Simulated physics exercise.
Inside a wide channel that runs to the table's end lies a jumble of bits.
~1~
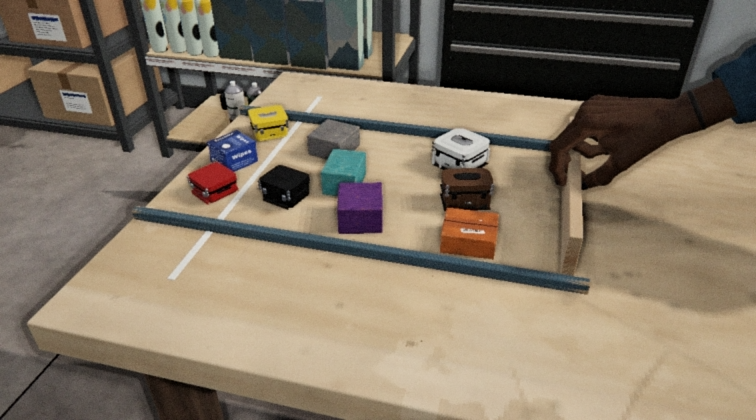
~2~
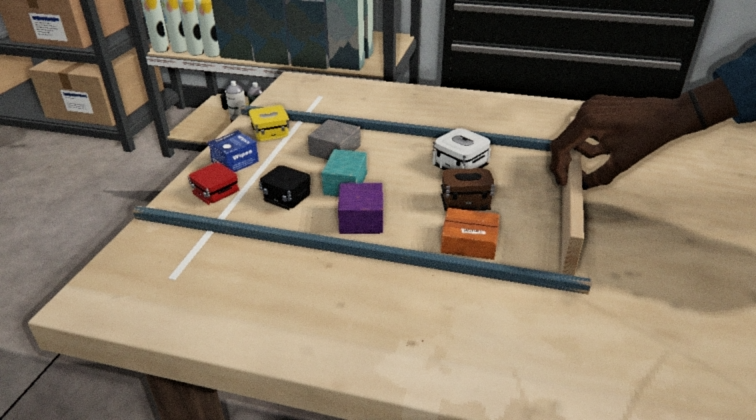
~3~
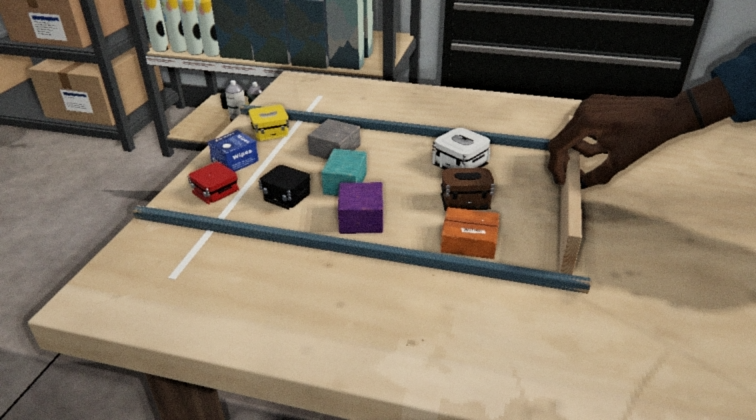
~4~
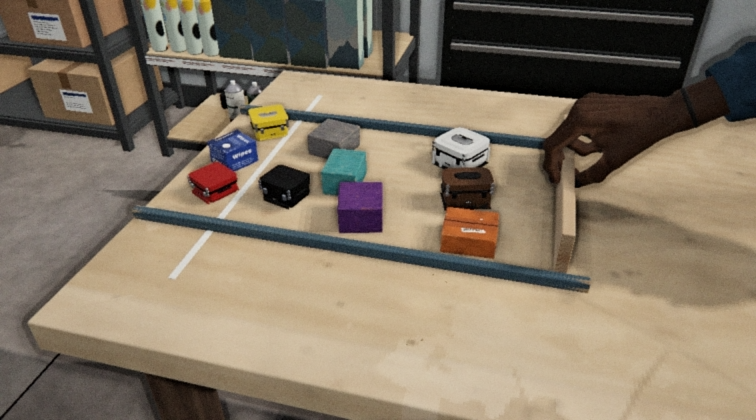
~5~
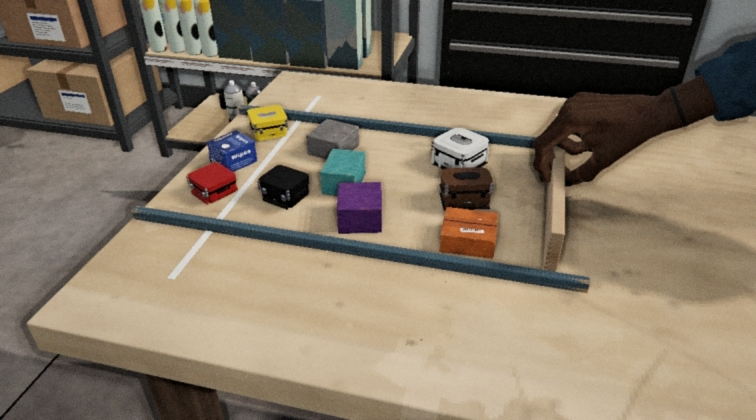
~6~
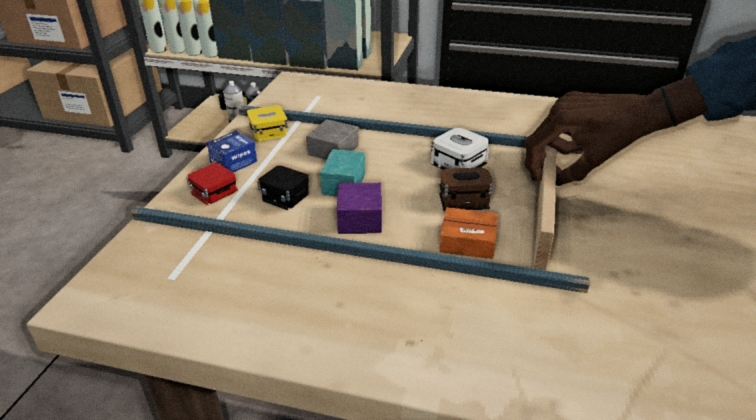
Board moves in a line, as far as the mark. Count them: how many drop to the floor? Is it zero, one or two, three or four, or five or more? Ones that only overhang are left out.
It is three or four.
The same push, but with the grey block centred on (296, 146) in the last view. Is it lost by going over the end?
It remains up.
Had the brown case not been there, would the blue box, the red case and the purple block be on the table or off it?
In that case the blue box stays where it is, the red case goes off the edge, the purple block stays where it is.
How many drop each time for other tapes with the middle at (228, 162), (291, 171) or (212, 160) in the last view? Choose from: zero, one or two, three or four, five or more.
Taking the places one by one, it comes to more than four; 1 or 2; five or over.
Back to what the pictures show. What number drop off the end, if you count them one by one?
Count: 4.
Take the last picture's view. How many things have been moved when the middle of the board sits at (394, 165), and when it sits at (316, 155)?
First 6, then 10.
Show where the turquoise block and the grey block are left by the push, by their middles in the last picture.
(201, 155) and (228, 128), approximately.
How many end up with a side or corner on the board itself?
3 in contact.
Soon after, none off yet; blue box at rest near (232, 152); red case at rest near (213, 184); yellow case at rest near (268, 124).
After that, none off yet; blue box at rest near (232, 152); red case displaced about its own width near (190, 183); yellow case at rest near (268, 124).
In the end, the number that fall off is three or four; gone, black case, yellow case, red case and blue box.
